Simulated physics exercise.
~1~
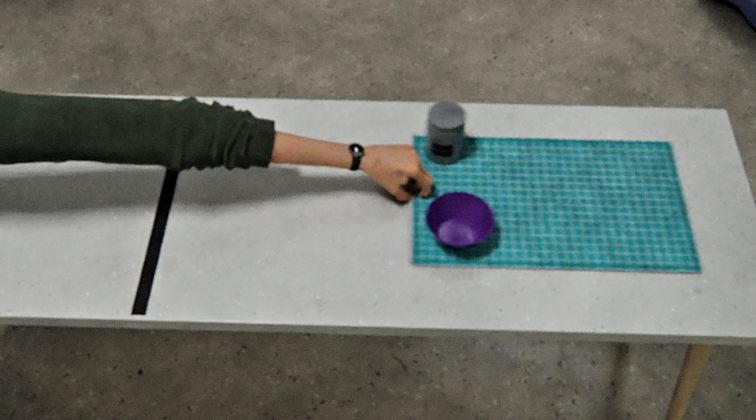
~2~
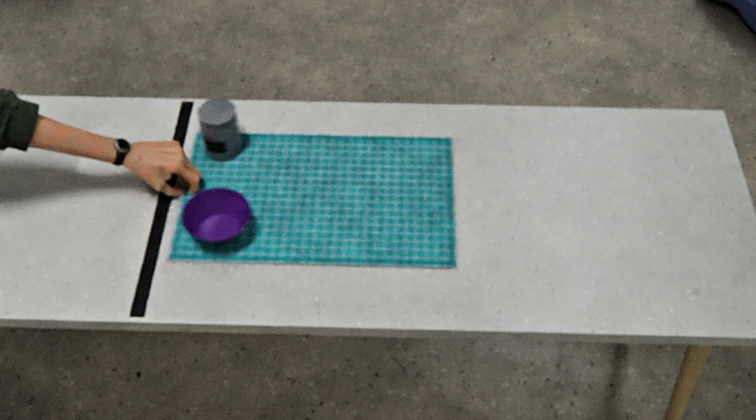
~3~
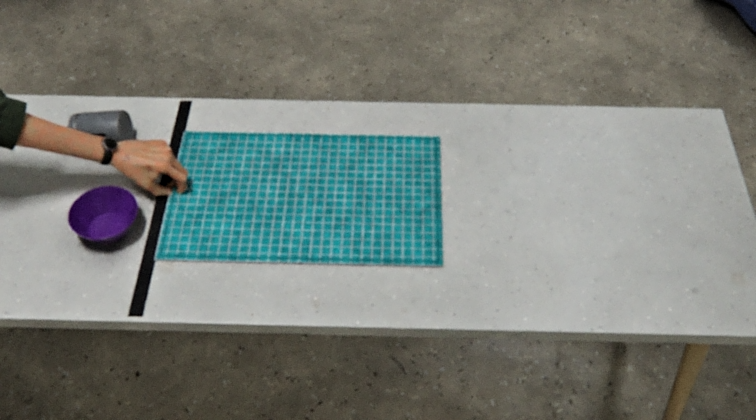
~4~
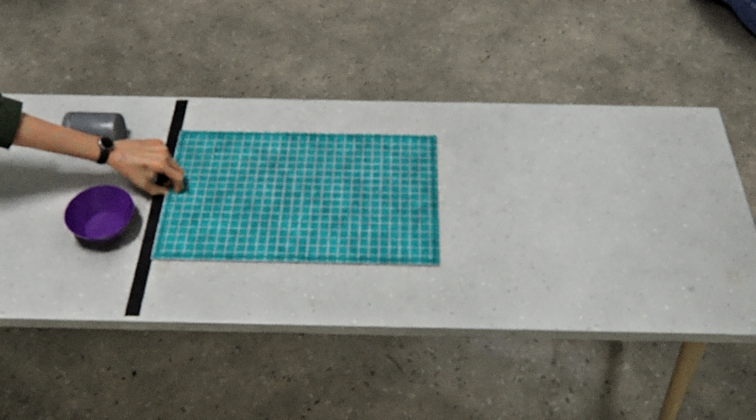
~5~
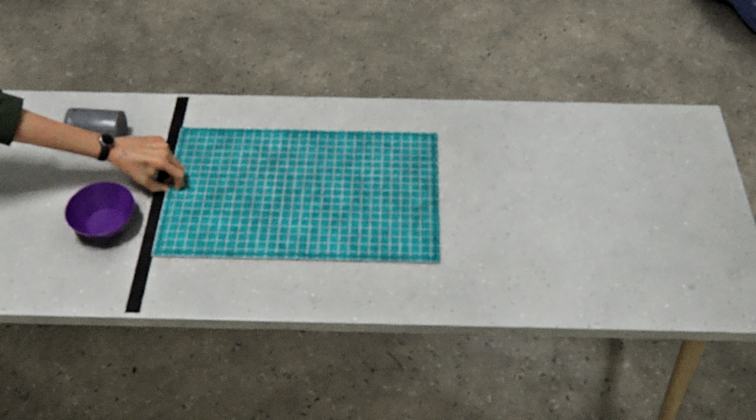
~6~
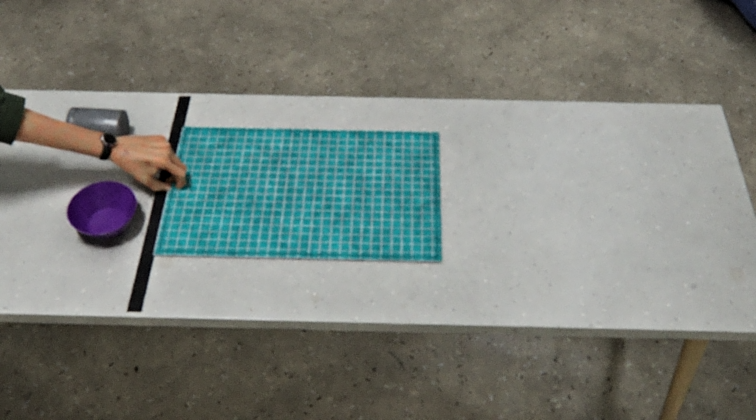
A hand pulls a turquoise cloth left to the tape; the bowl and toppled jar slide off.
